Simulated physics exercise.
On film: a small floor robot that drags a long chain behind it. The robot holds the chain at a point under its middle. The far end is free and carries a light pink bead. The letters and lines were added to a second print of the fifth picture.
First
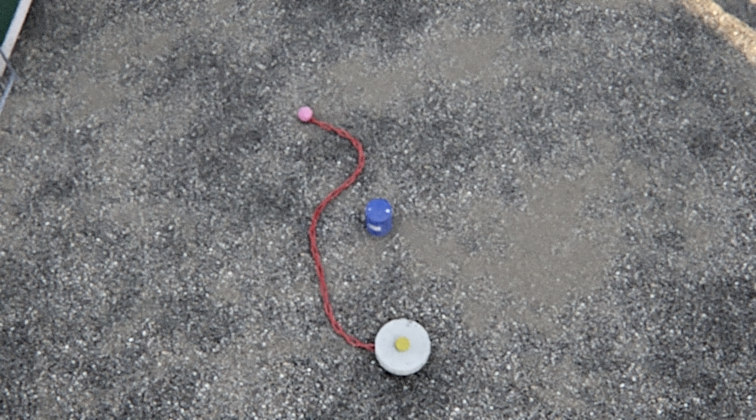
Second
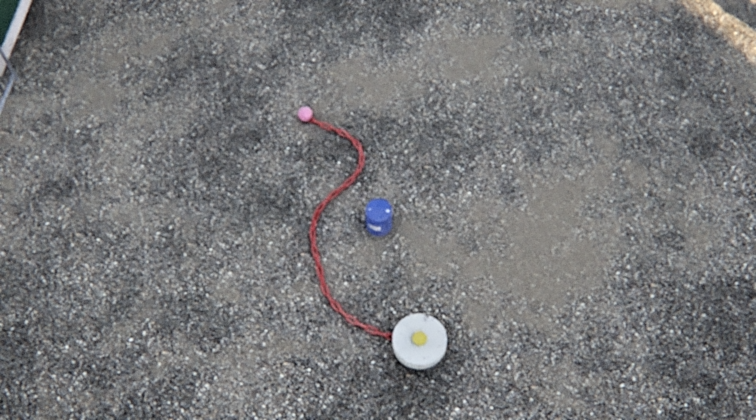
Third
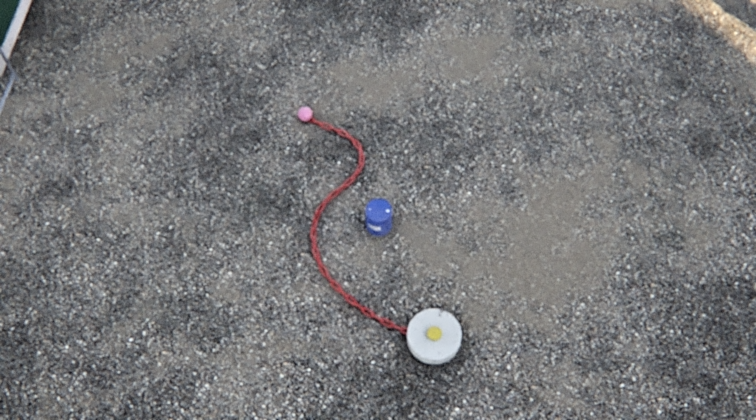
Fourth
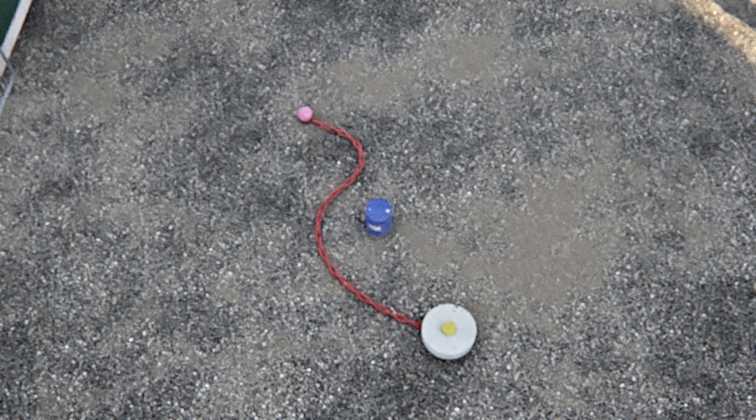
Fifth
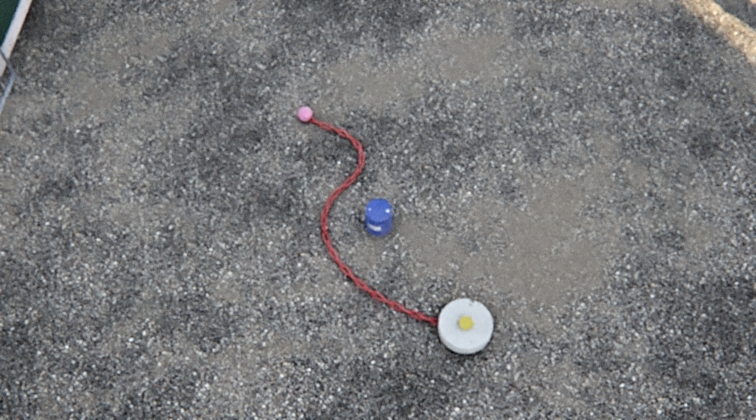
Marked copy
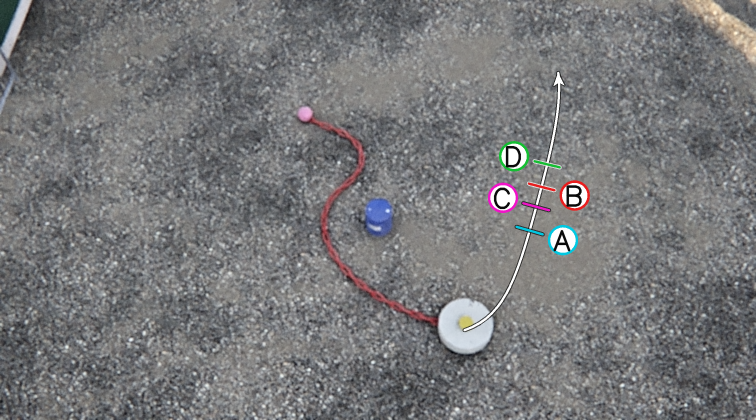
To begin with, a round white robot with a yellow centre sits below a small blue container, attached to a curving red line with a pink bead at its far end. The robot moves steadily right and slightly upward, drawing the line's lower bend rightward, while the bead, upper curve and container stay still.
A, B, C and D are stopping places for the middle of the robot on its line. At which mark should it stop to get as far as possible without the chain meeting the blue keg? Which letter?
Mark A.
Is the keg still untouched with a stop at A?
Yes.
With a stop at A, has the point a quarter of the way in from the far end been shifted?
By then, no.
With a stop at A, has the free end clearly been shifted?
No.
On the copy, A at (530, 231); B at (542, 187); C at (536, 207); D at (547, 164); the route from (464, 330) via (539, 197) to (558, 73).
On A. First, robot (501, 300), middle of the chain (340, 232), free end (305, 114).
Then, robot (520, 260), middle of the chain (349, 233), free end (305, 114).
Finally, robot (531, 226), middle of the chain (358, 231), free end (305, 114); nothing has been touched.
By contrast, B brings the chain against the keg; C brings the chain against the keg; D brings the chain against the keg.
